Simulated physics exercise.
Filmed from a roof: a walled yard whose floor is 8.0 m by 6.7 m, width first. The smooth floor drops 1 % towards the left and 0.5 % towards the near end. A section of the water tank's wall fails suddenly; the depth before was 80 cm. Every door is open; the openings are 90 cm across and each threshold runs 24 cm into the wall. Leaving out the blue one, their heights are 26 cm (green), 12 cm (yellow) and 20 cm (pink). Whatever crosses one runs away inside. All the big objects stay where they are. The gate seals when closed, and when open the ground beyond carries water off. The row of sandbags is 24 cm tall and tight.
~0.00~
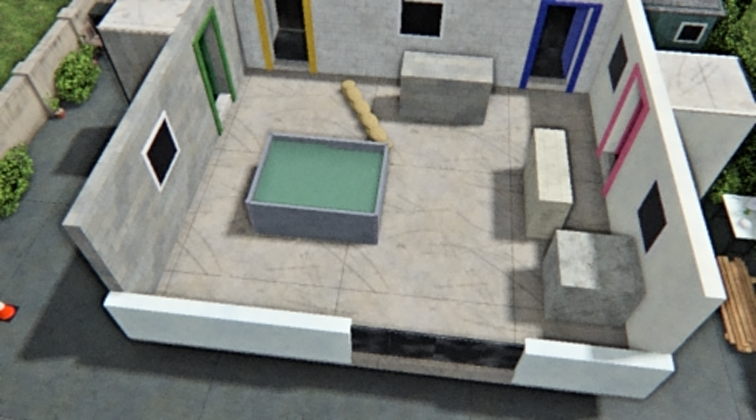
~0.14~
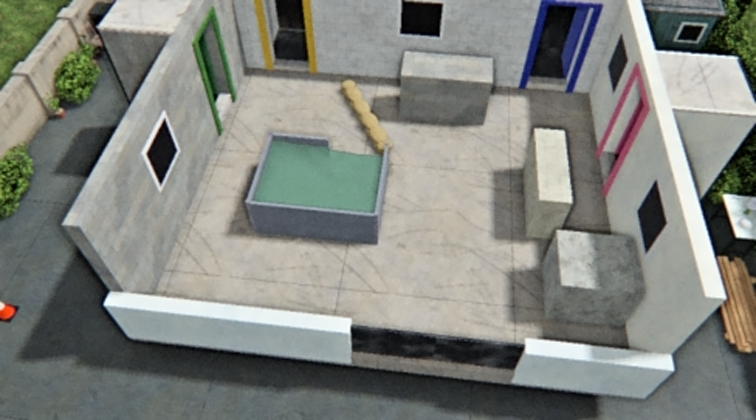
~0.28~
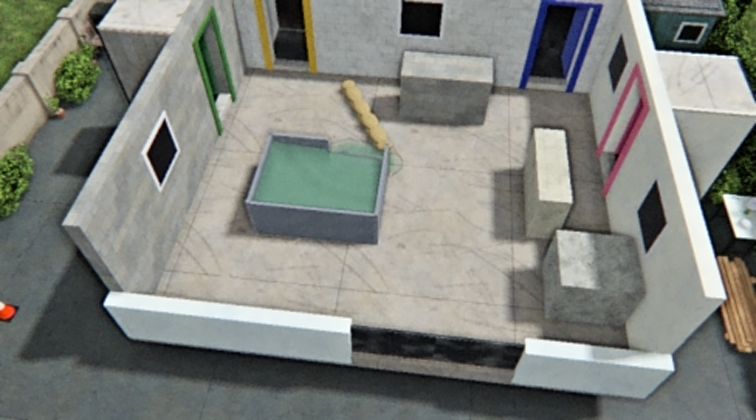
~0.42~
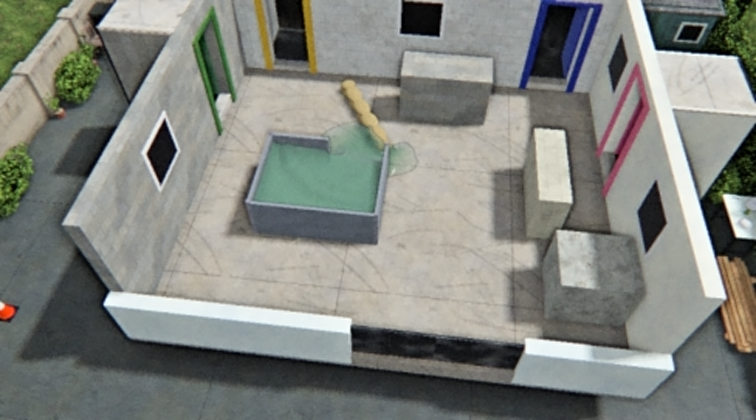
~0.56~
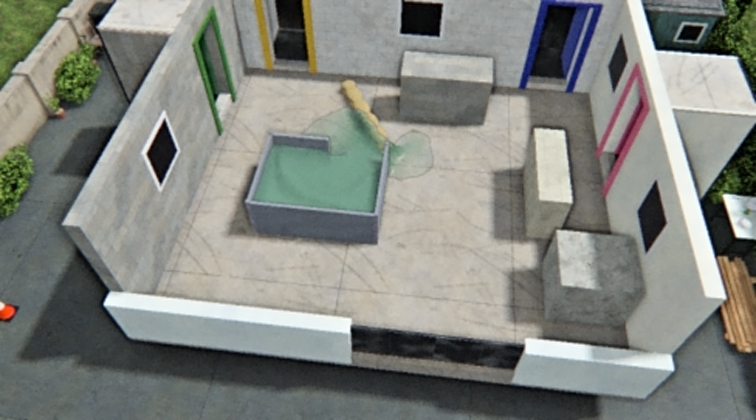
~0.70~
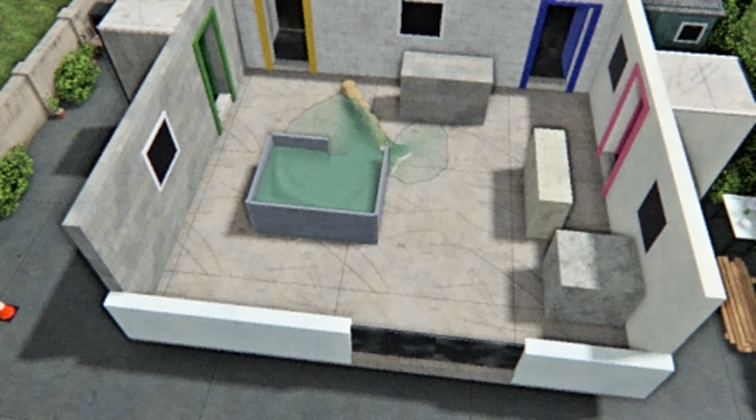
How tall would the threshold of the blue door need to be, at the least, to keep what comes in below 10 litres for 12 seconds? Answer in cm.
Close to 5 cm is just enough.
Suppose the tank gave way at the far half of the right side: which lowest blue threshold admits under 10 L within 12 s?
Then roughly 18 cm.
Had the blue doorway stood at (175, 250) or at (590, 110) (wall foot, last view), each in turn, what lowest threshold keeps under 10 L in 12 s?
Roughly 10.0 and 7.5 cm.
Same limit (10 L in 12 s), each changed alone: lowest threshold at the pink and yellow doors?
Roughly 13.5 cm at pink and 27 cm at yellow.
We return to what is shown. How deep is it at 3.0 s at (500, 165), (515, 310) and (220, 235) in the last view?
Roughly 2, 0 and 0 cm, in turn.
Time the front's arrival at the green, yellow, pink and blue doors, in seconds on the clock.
Green 2.0 s, yellow 1.2 s, pink 2.6 s, blue 2.8 s.
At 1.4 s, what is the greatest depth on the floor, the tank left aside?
Up to some 48 cm.
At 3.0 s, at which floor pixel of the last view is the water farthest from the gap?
Around (586, 93).
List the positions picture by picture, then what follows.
The first picture shows still water, 80 cm deep, in the water tank at (321, 175); the blue door at (556, 53) is dry.
In the second picture, the front is at a hidden place, 0.3 m from the gap on the far side; 0.3 m2 of floor is wet, 80 cm left at the back.
In the third picture, water pours out on the far side and has run 0.8 m, to a hidden place; about 13 cm deep outside, 80 cm at the back.
In the fourth picture, water pours out on the far side and has run 1.4 m, to (355, 125); about 11 cm deep outside, 75 cm at the back.
In the fifth picture, the gap is on the far side, the front 1.9 m out at (350, 109); the back of the water tank holds 69 cm.
In the sixth picture, the gap is on the far side, the front 2.3 m out at (342, 96); the back of the water tank holds 68 cm; 2.8 m in a straight line remain to the blue door at (556, 53).
After 1.4 s water covers 25 % of the floor, deepest (48 cm) near (371, 144); it has not reached the blue door.
After 3.0 s water covers 45 % of the floor, deepest (38 cm) near (255, 68); 1 cm at the blue door, 0 litres in over its 16 cm threshold.
After 12.0 s water covers 95 % of the floor, deepest (12 cm) near (145, 319); 4 cm at the blue door, 0 litres in over its 16 cm threshold.
At the blue door as built, the water arrived by 2.9 s and peaked near 8 cm at 5.4 s.
With a threshold of 4.5 cm, 13 litres would have come in within the 12 s; with 6 cm, 5 litres. So under 10 litres takes about 5 cm.
